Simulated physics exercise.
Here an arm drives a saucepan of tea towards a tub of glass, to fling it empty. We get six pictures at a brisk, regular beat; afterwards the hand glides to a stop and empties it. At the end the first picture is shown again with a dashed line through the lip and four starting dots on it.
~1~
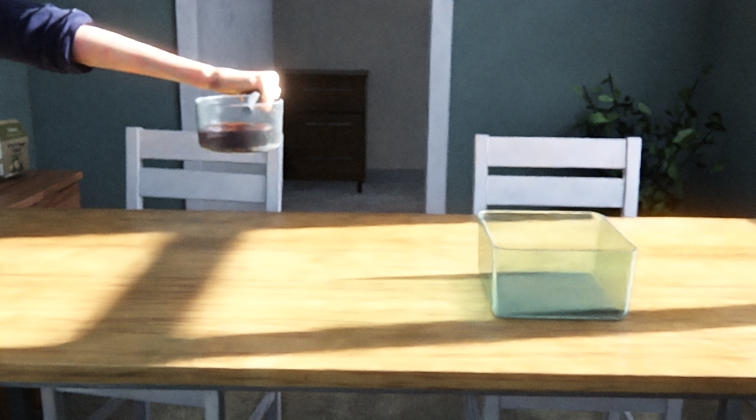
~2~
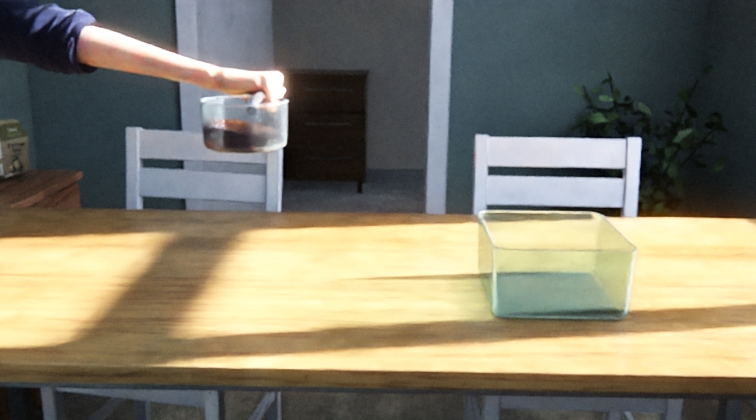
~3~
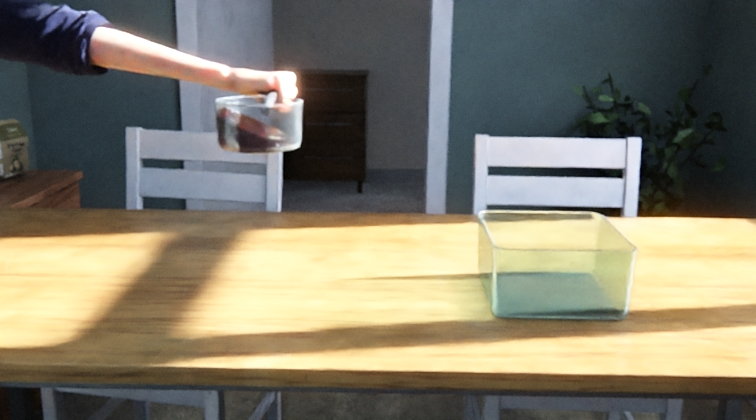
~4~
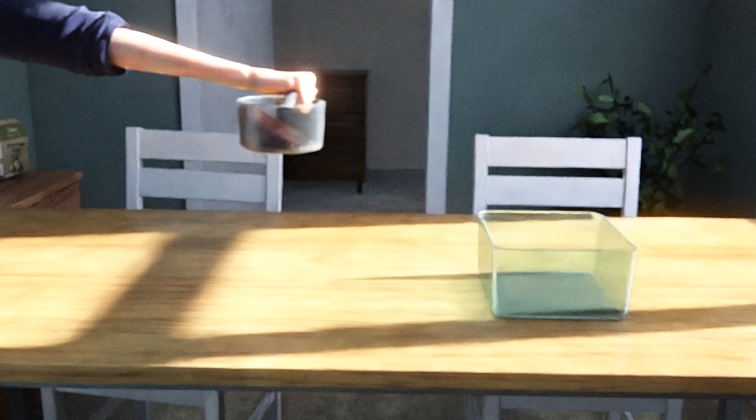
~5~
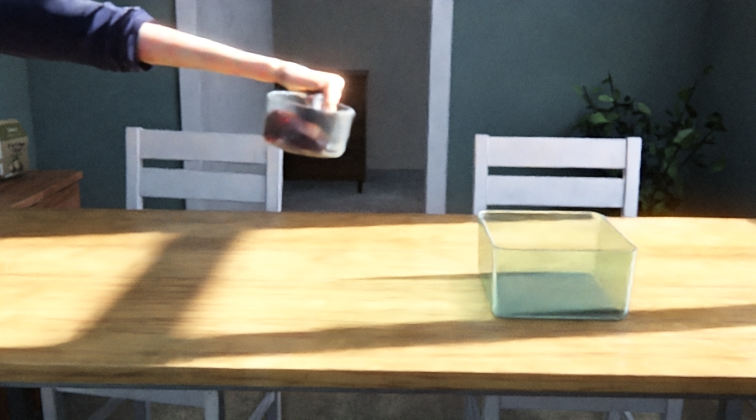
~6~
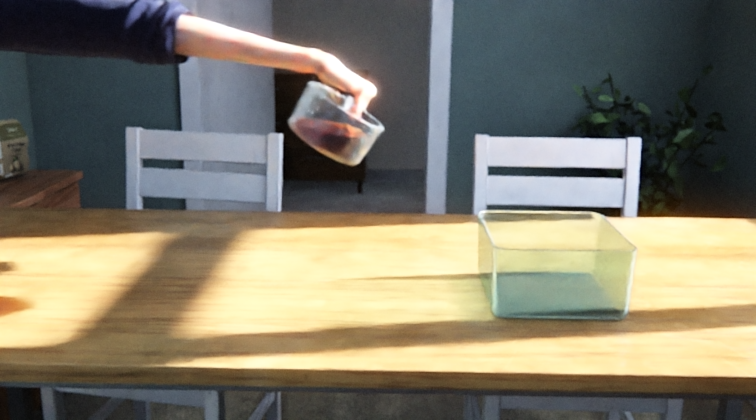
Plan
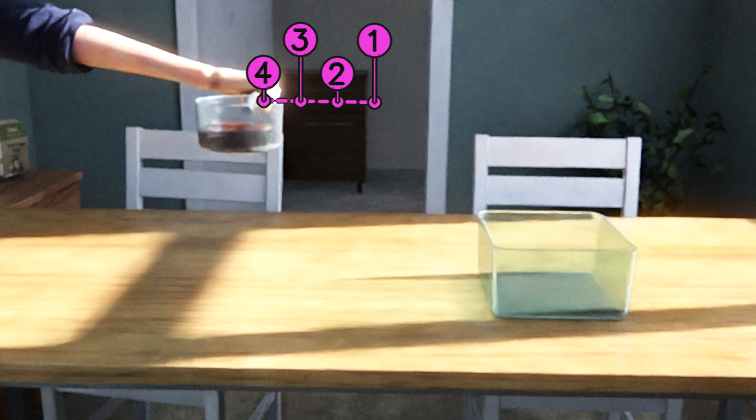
An outstretched arm carried a clear pan of dark tea rightward above a wooden table, toward a square glass tub, and tilted the pan forward as the liquid sloshed around inside.
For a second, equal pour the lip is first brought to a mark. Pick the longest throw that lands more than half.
Choose 3.
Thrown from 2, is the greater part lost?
No, not at all.
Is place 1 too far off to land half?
No, that is safe.
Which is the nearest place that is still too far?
Place 4.
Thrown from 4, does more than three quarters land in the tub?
No, it does not.
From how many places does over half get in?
Three of them.
On the marked copy, 1 at (374, 102); 2 at (337, 101); 3 at (300, 101); 4 at (263, 100).
With 1, about 74 % lands in the tub, 7 % falls short and 18 % goes beside or beyond.
With 2, about 82 % lands in the tub, 13 % falls short and 5 % goes beside or beyond.
With 3, about 70 % lands in the tub, 25 % falls short and 5 % goes beside or beyond.
With 4, about 33 % lands in the tub, 62 % falls short and 5 % goes beside or beyond.
